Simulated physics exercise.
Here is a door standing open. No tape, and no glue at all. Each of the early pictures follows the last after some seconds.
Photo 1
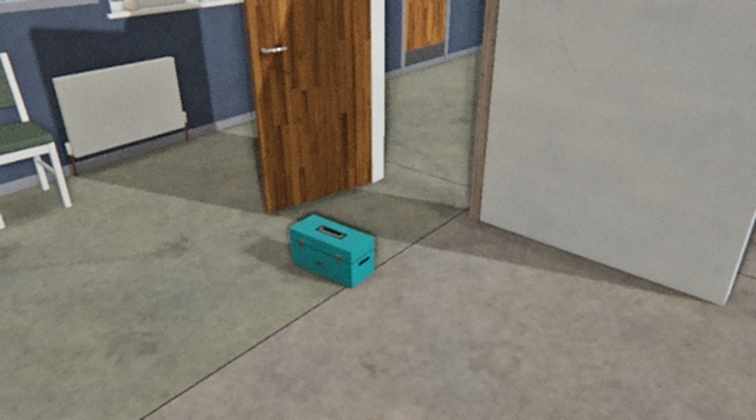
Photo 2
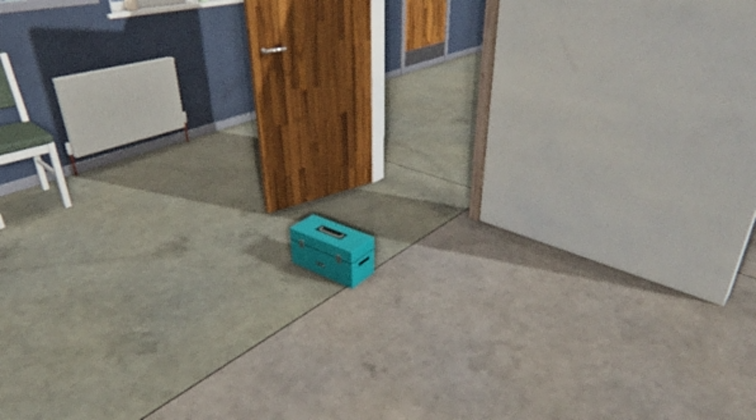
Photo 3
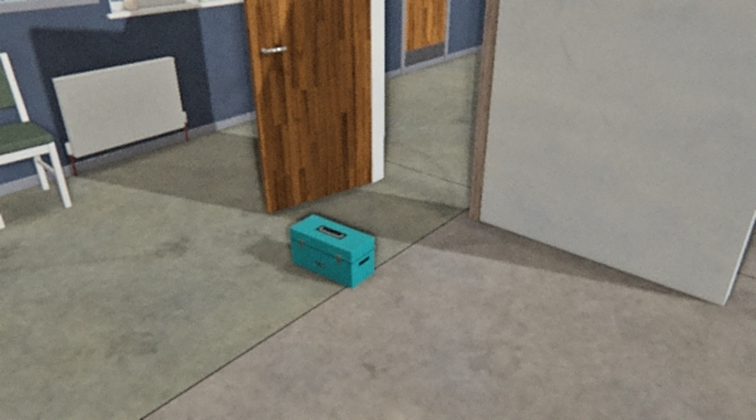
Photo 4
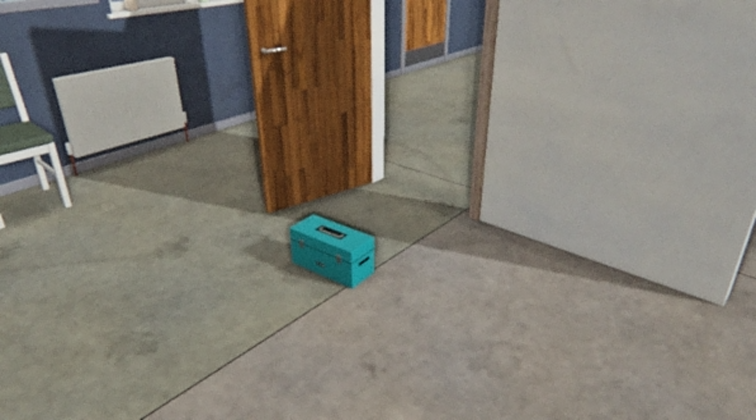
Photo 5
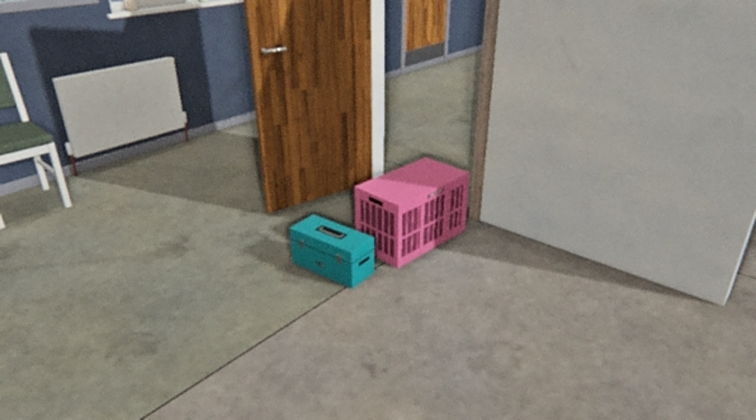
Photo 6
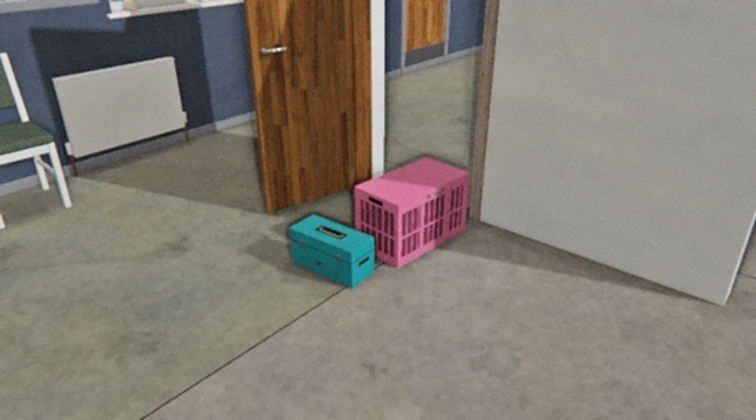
Pink slatted container suddenly appearing in the doorway, just right of a motionless turquoise toolbox, beside a still, wide-open wooden door.
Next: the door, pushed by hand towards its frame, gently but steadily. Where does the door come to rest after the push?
Short of the frame.
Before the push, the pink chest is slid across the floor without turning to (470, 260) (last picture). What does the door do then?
It then comes fully to.
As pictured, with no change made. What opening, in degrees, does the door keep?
It comes to about 50°.
Then, 0.70 s after the last picture, door at 92°.
Then, 1.20 s after the last picture, door at 73°.
Then, 1.50 s after the last picture, door at 59°.
At rest, door at 51°; both in place. Seen from the same camera at the end, pink chest near (414, 210).
